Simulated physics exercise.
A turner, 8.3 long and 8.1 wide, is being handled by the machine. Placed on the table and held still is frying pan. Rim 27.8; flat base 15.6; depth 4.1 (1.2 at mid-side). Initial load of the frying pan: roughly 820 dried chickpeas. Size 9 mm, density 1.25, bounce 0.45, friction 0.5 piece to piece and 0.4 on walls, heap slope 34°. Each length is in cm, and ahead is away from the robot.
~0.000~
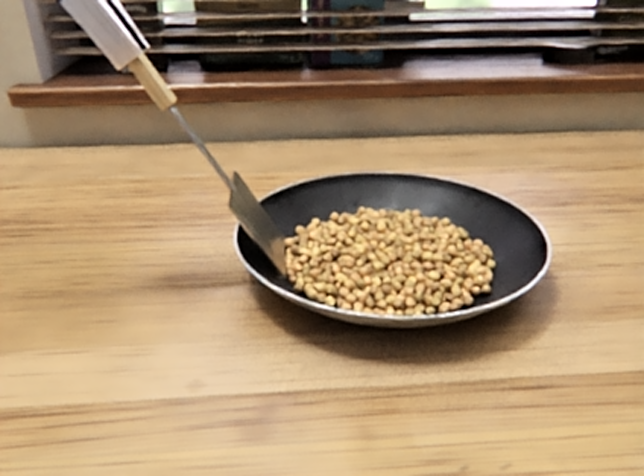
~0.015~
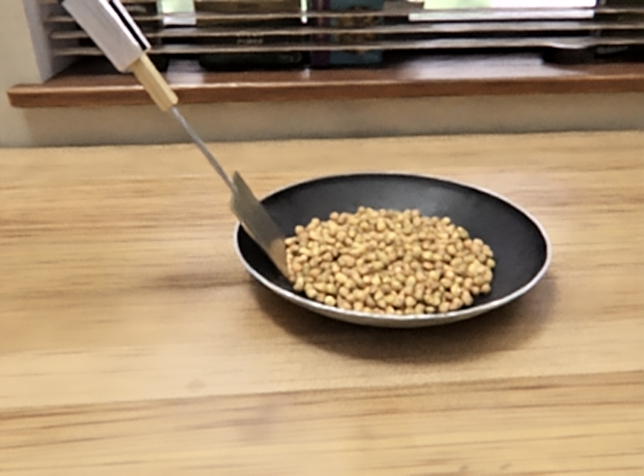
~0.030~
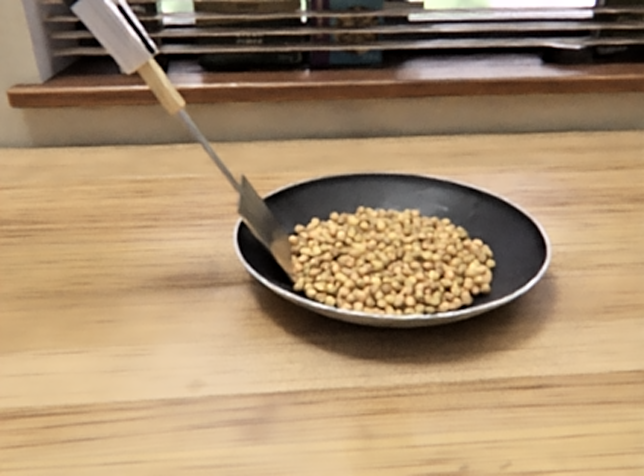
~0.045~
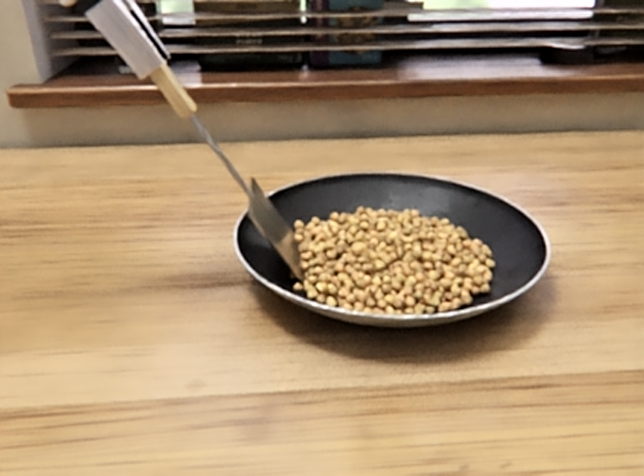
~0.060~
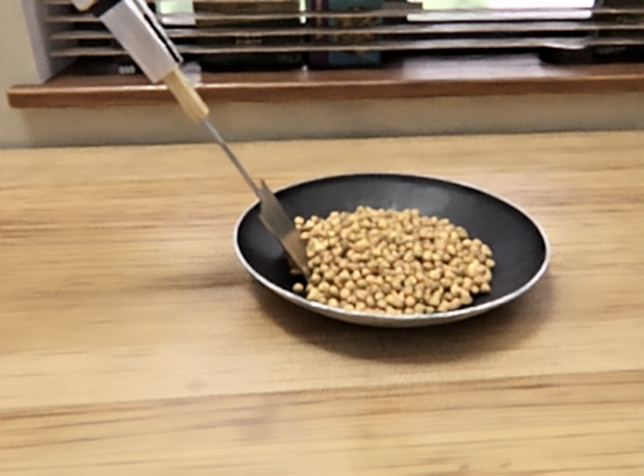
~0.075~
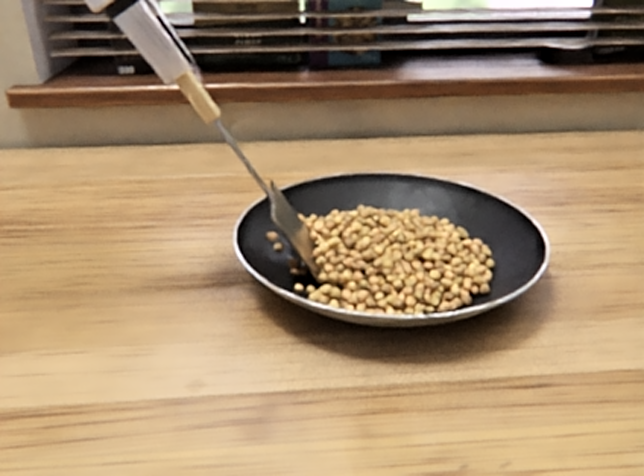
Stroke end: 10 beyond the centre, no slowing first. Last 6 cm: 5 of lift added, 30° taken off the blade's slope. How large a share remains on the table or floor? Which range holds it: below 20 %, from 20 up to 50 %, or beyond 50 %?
The range below 20 %.
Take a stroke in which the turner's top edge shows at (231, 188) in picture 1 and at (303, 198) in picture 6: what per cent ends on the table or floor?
Some 25 per cent.
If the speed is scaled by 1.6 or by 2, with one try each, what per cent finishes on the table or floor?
First try around 20 %, second try around 25 %.
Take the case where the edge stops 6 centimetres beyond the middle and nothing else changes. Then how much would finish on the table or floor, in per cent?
Roughly 0 %.
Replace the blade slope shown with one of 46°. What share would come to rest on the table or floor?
Result, estimated: 10 %.
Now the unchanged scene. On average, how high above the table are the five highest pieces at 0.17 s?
They are near 4 cm up.
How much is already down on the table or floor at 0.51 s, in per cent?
Share at that moment: About 10 %.
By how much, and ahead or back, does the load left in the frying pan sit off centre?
It sits near 4.0 centimetres ahead of centre.
After 0.17 s, sloping 59°, highest piece 6 above the table; 816 in the frying pan, 1 on the blade or in flight.
After 0.27 s, sloping 50°, highest piece 5 above the table; 816 in the frying pan, 1 on the table or floor.
After 0.51 s, sloping 29°, highest piece 5 above the table; 722 in the frying pan, 93 on the table or floor, 2 on the blade or in flight.
After 1.56 s, sloping 29°, highest piece 4 above the table; 721 in the frying pan, 96 on the table or floor.
At rest, 721 in the frying pan, 96 on the table or floor. That is 12 % on the table or floor.
